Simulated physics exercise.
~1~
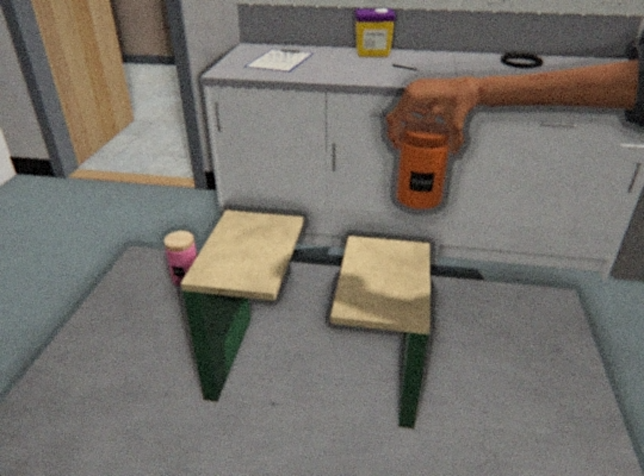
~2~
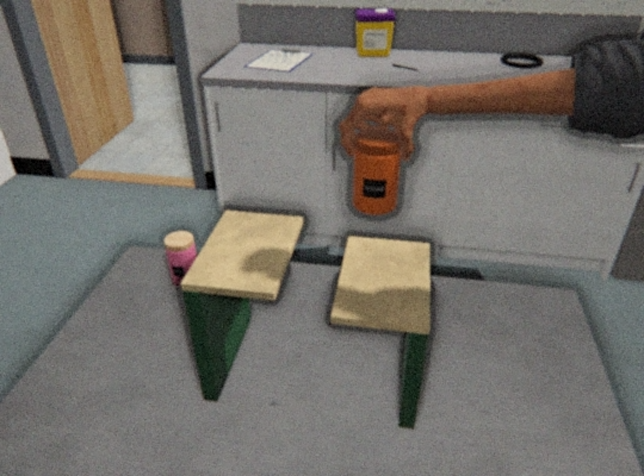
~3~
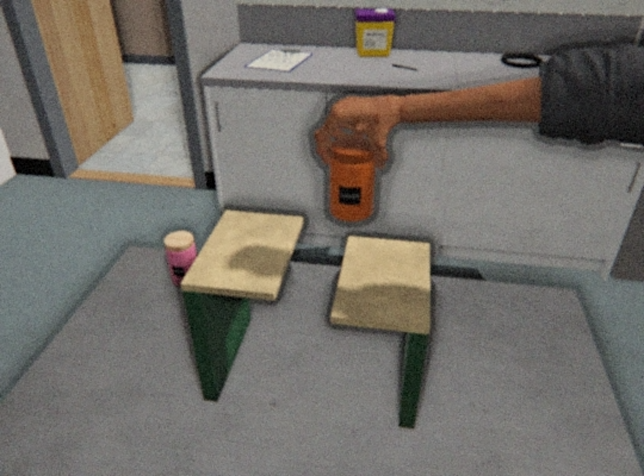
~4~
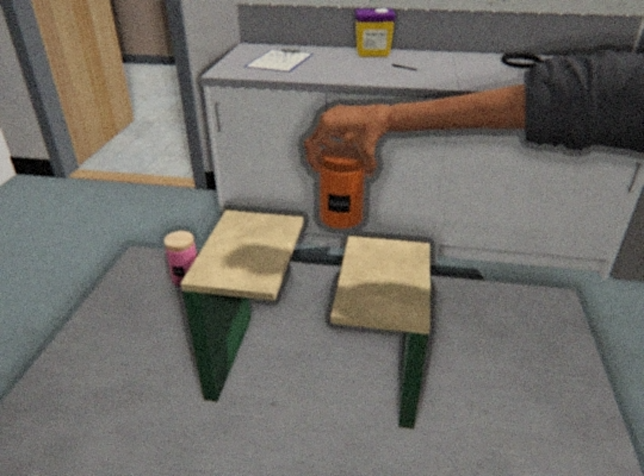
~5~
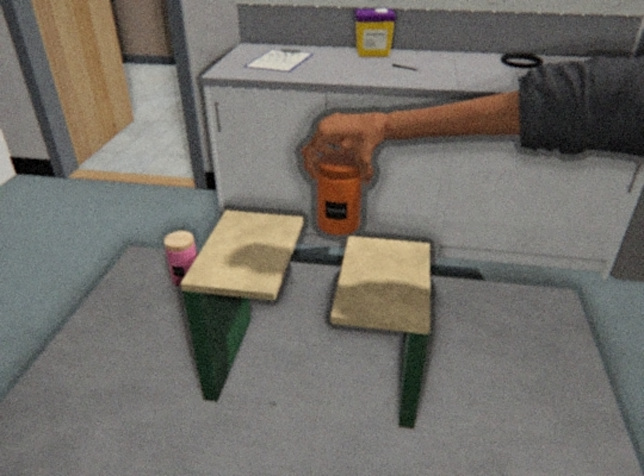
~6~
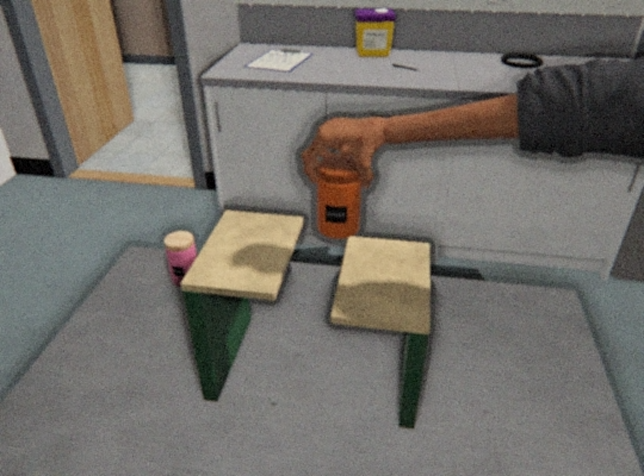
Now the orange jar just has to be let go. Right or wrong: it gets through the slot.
Wrong.
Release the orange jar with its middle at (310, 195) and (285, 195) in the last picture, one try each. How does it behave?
First it falls clear through, second it gets held up.
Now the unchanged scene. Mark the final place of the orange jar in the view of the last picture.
At about (315, 253).
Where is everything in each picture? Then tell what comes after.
In the first picture, on its way; orange jar (423, 165); pink jar (182, 259).
In the second picture, on its way; orange jar (376, 171); pink jar (182, 259).
In the third picture, on its way; orange jar (352, 179); pink jar (182, 259).
In the fourth picture, on its way; orange jar (342, 187); pink jar (182, 259).
In the fifth picture, on its way; orange jar (339, 193); pink jar (182, 259).
In the sixth picture, held still over the gap; orange jar (339, 198); pink jar (182, 259).
Then, 0.20 s later than the last frame, orange jar moved about its own width near (339, 223).
Then, 0.30 s later than the last frame, orange jar tilted by 7° near (334, 242).
Then, 0.50 s later than the last frame, orange jar tilted by 38° near (316, 252).
When it is over, lying over on the stand or table, orange jar; pink jar as before. End places, in pixels of the last picture, orange jar near (315, 253). The jar is caught.
